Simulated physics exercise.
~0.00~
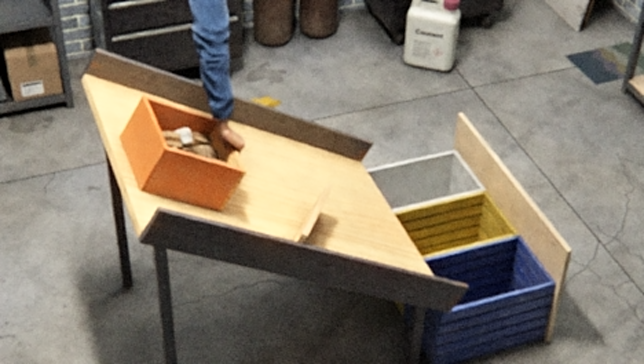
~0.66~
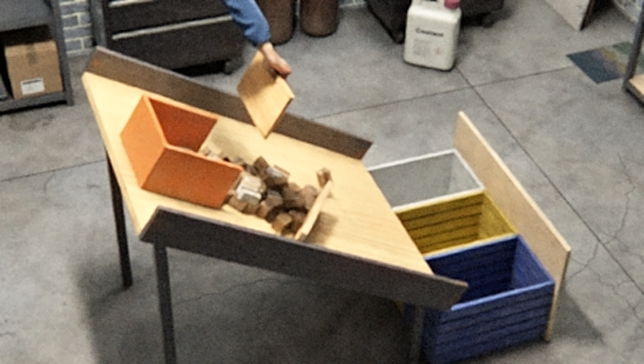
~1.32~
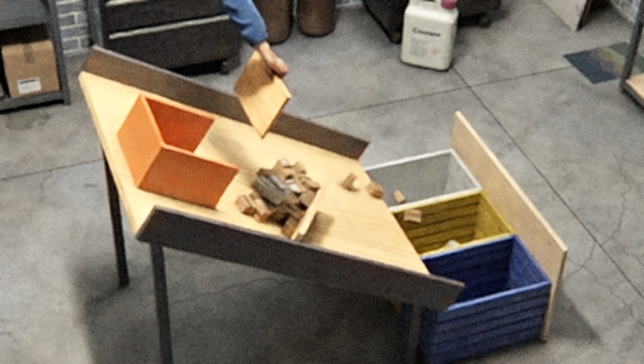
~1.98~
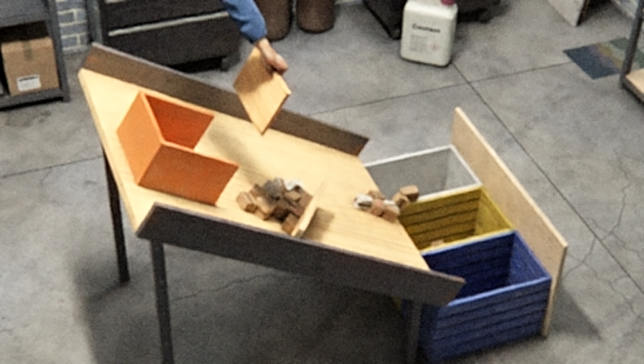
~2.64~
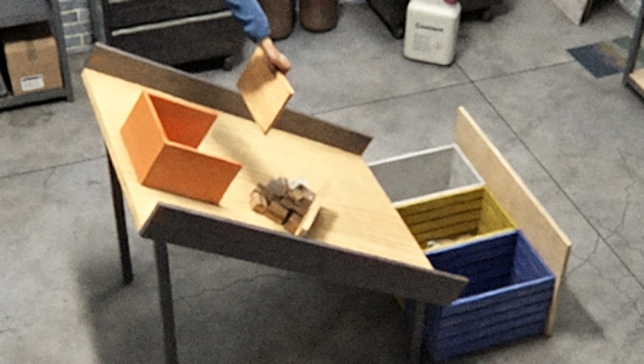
Small brown blocks spilled down a sloping wooden table after a hand lifted the gate of an orange pen, with many piling against an angled board while others slid past and dropped into the white and yellow bins, leaving the blue one empty.
